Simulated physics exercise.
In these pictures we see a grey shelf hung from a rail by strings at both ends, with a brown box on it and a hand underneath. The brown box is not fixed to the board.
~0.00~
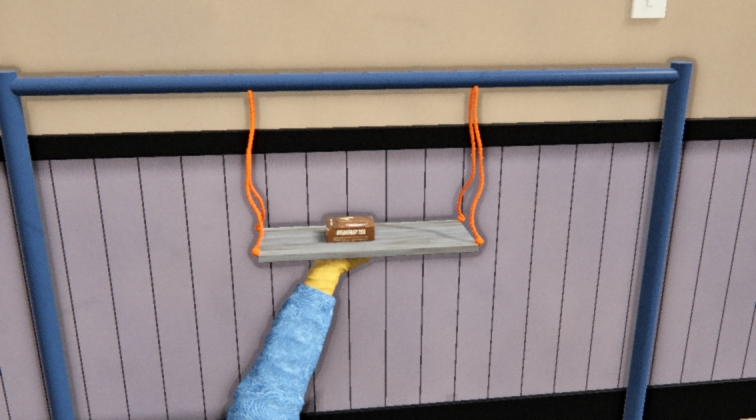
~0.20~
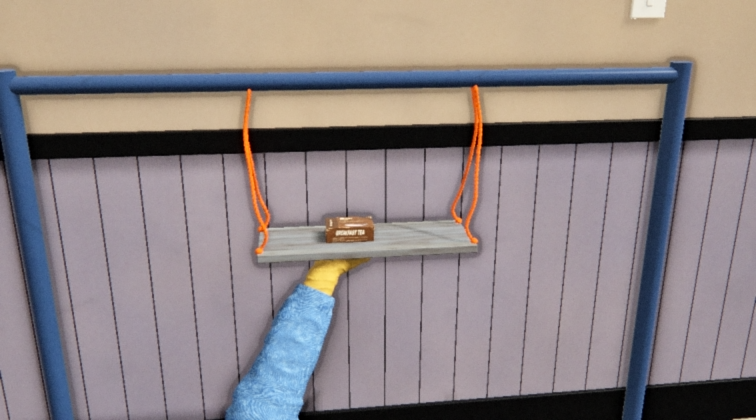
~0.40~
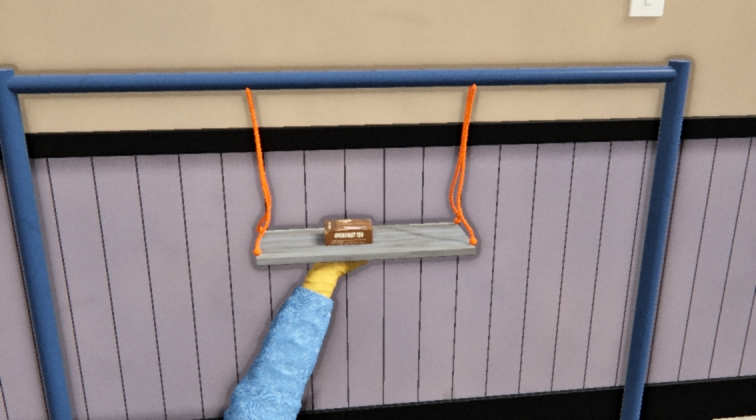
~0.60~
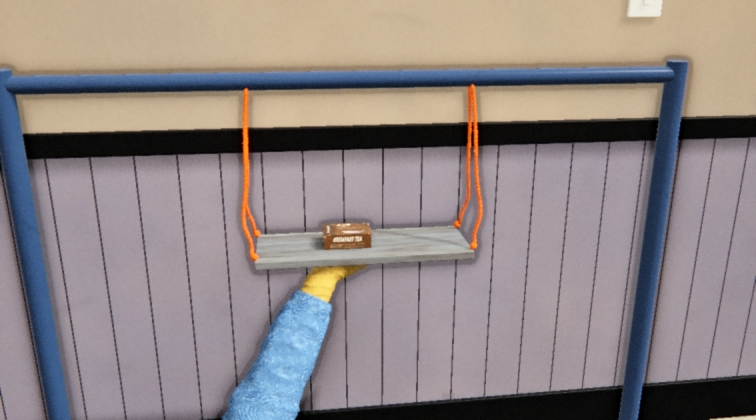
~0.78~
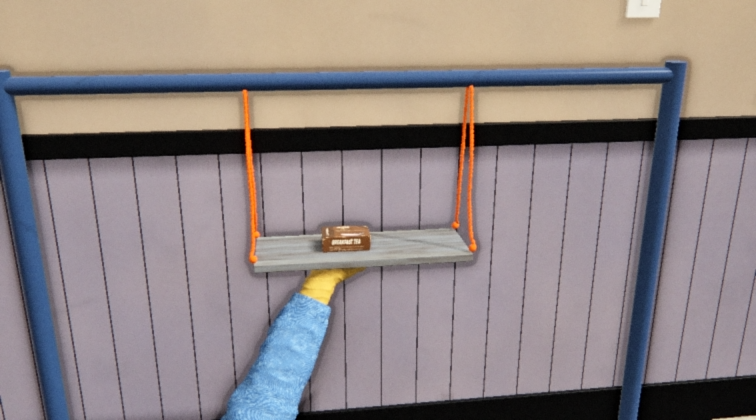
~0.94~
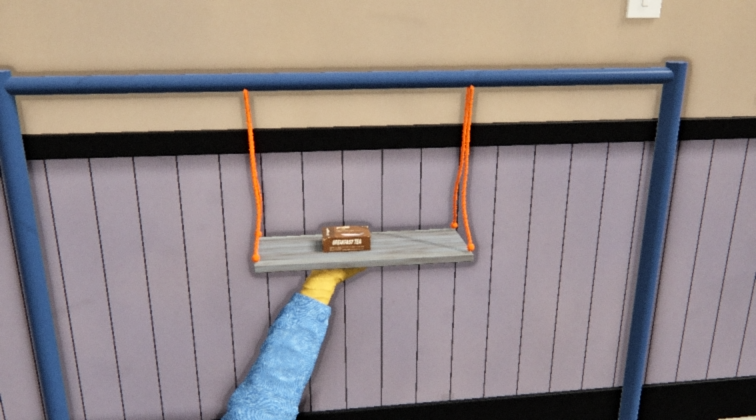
Grey shelf with a brown box on it lowering very slightly on orange strings, a yellow hand in a fuzzy blue sleeve underneath.
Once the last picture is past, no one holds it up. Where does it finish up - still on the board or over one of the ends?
It finishes still on the board.
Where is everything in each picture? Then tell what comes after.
Brown box (350, 229); grey shelf (370, 254), in the first frame.
Brown box (349, 230), in the second frame.
Brown box (348, 232), in the third frame.
Brown box (347, 236); grey shelf (367, 261), in the fourth frame.
Brown box (346, 239), in the fifth frame.
Brown box (346, 239); grey shelf (366, 264); left strings almost straight; right strings almost straight, in the sixth frame.
Around 1.42 s, board level; box on the board near (346, 241).
Finally, board level; box on the board near (346, 241). The brown box stays on the board.
